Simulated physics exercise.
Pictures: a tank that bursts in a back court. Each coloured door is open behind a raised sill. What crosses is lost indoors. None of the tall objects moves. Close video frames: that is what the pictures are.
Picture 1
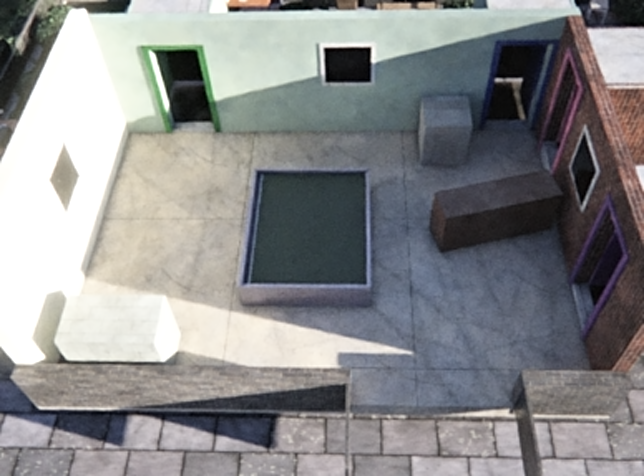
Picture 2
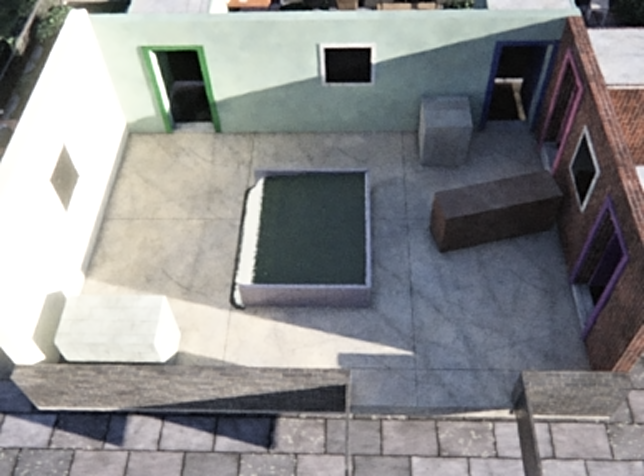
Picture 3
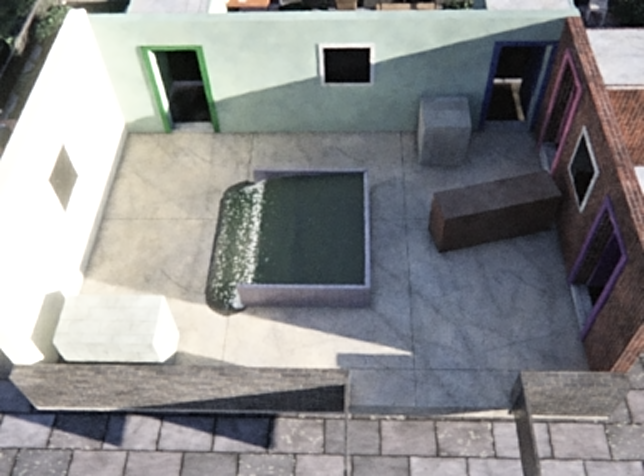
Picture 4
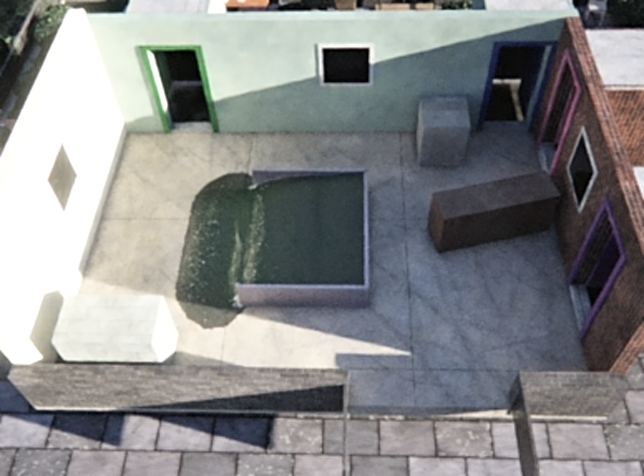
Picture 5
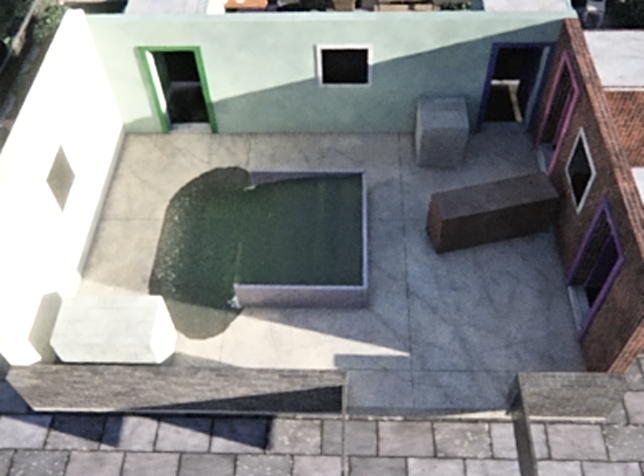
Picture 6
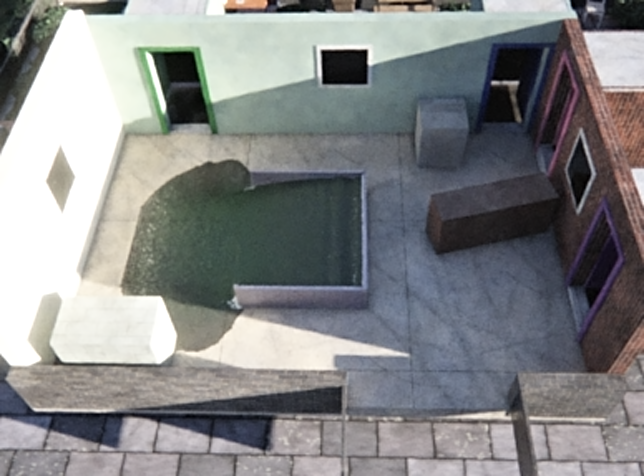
In the video, a rectangular tank of dark green water stands in a walled court with coloured doorways; its left side opens and water pours out, spreading leftward across the pale floor in a widening, rounded pool.
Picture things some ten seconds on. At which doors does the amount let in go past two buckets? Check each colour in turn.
One by one: The green door will top two buckets, the blue door will not top two buckets, the purple door will not top two buckets, the pink door will not top two buckets.
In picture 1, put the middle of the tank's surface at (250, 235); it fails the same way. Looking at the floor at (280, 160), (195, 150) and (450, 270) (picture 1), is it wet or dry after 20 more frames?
Going through the three spots in turn: Gets wet, gets wet, stays untouched.
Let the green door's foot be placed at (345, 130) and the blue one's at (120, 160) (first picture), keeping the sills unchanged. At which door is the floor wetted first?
The blue-painted one.
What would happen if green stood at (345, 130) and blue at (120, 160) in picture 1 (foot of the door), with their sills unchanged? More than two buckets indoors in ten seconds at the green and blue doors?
Taking them in turn, the green door remains below the limit and the blue door crosses the limit.
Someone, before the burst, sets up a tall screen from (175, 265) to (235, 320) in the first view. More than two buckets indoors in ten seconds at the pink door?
Pink door: Undershoots.
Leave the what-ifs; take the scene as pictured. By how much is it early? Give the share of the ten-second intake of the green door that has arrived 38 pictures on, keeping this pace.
Share by then: 55 in a hundred.
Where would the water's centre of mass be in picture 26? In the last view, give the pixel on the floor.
I'd say near (175, 243).
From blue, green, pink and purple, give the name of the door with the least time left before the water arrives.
Answer: The green one.
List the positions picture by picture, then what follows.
The first picture shows still water in the tank at (308, 226).
In the second picture, the front is at a hidden place, out from the gap at (253, 239).
In the third picture, water pours out at (252, 239) and has run to (241, 185).
In the fourth picture, the front is at (229, 178), out from the gap at (251, 240).
In the fifth picture, water pours out at (250, 241) and has run to (169, 317).
In the sixth picture, the front is at (156, 196), out from the gap at (249, 241).
A moment on, water covers 30 % of the floor; the green door not reached, the blue door not reached, the purple door not reached, the pink door not reached.
Next, water covers 35 % of the floor; the green door wet at the sill, nothing in, the blue door not reached, the purple door not reached, the pink door not reached.
Then, water covers 35 % of the floor; the green door under two buckets in, the blue door not reached, the purple door not reached, the pink door not reached.
Later, water covers 65 % of the floor; the green door far over two buckets in, the blue door not reached, the purple door not reached, the pink door not reached.
In the end, water covers 95 % of the floor; the green door far over two buckets in, the blue door wet at the sill, nothing in, the purple door wet at the sill, nothing in, the pink door wet at the sill, nothing in.
